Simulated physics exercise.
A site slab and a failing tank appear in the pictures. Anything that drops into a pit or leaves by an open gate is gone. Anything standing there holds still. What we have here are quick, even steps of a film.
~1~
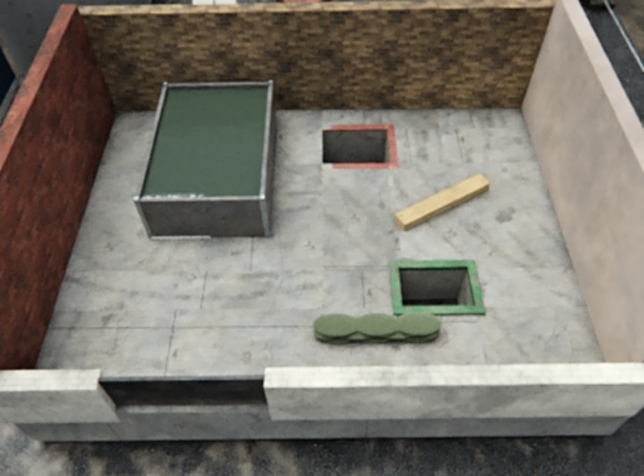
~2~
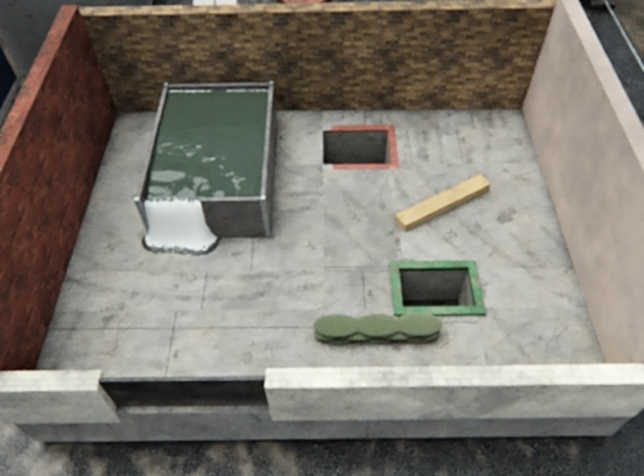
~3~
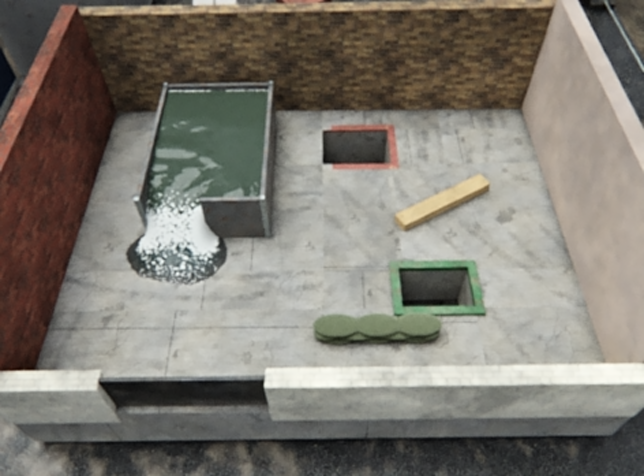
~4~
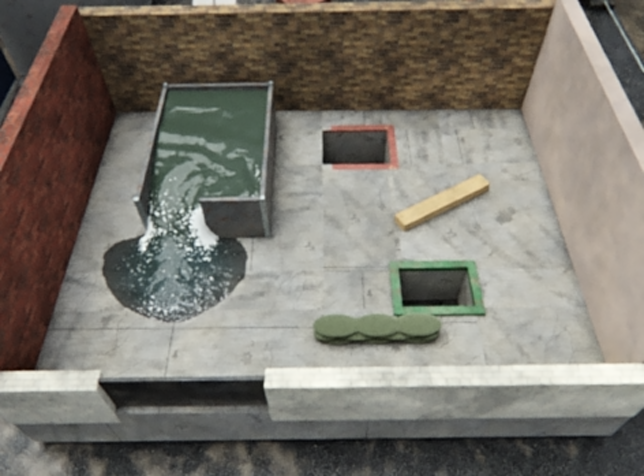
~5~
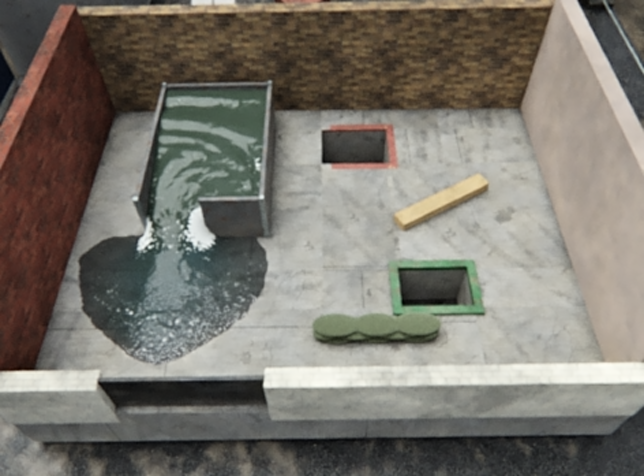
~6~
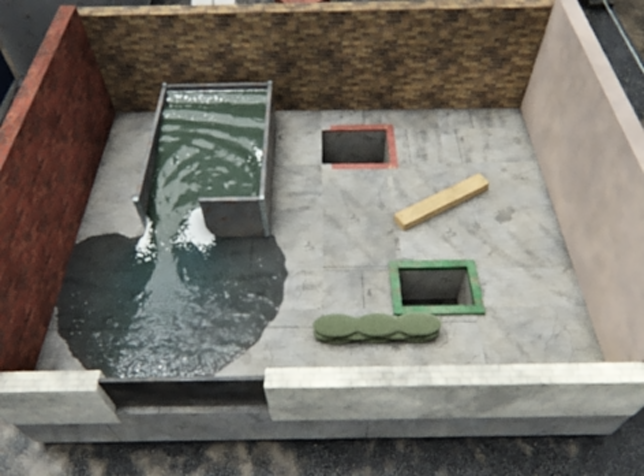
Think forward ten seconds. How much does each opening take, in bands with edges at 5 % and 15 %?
The gate will capture a light share below five per cent. The green pit will capture a light share below five per cent. The red pit will capture a medium share of five to fifteen per cent.
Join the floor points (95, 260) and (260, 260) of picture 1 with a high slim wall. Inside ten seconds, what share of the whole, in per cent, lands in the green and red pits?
Approximate split, green: 8 in a hundred; red: 4 in a hundred.
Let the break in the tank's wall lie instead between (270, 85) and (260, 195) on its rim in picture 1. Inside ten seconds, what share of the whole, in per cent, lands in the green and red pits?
For green it's about 10 per cent, and for red about 50 per cent.
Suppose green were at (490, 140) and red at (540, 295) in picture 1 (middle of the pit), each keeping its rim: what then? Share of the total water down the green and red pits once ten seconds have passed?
Measured shares in per cent - green 0, red 25.
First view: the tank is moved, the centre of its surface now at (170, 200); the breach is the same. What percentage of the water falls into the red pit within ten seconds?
Share in the red pit - 14 in a hundred.
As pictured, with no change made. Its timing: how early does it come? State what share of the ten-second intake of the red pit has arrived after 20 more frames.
I'd say some 0 per cent.
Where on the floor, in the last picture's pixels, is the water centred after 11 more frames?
Close to (195, 242).
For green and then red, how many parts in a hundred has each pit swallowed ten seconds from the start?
Shares, in order: 2 % and 10 %.
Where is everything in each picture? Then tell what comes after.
In the first picture, the water tank at (210, 140) is whole and still.
In the second picture, water pours out at (179, 225) and has run to (146, 239).
In the third picture, water pours out at (178, 225) and has run to (195, 278).
In the fourth picture, water pours out at (179, 226) and has run to (185, 315).
In the fifth picture, the front is at (141, 355), out from the gap at (178, 226).
In the sixth picture, water pours out at (178, 226) and has run to a hidden place.
A moment on, water covers 25 % of the floor; the gate 0 %, the green pit 0 %, the red pit 0 %.
Next, water covers 30 % of the floor; the gate 0 %, the green pit 0 %, the red pit 0 %.
Then, water covers 45 % of the floor; the gate 0 %, the green pit 0 %, the red pit 0 %.
Later, water covers 85 % of the floor; the gate 0 %, the green pit 0 %, the red pit 1 %.
In the end, water covers 95 % of the floor; the gate 0 %, the green pit 3 %, the red pit 10 %.
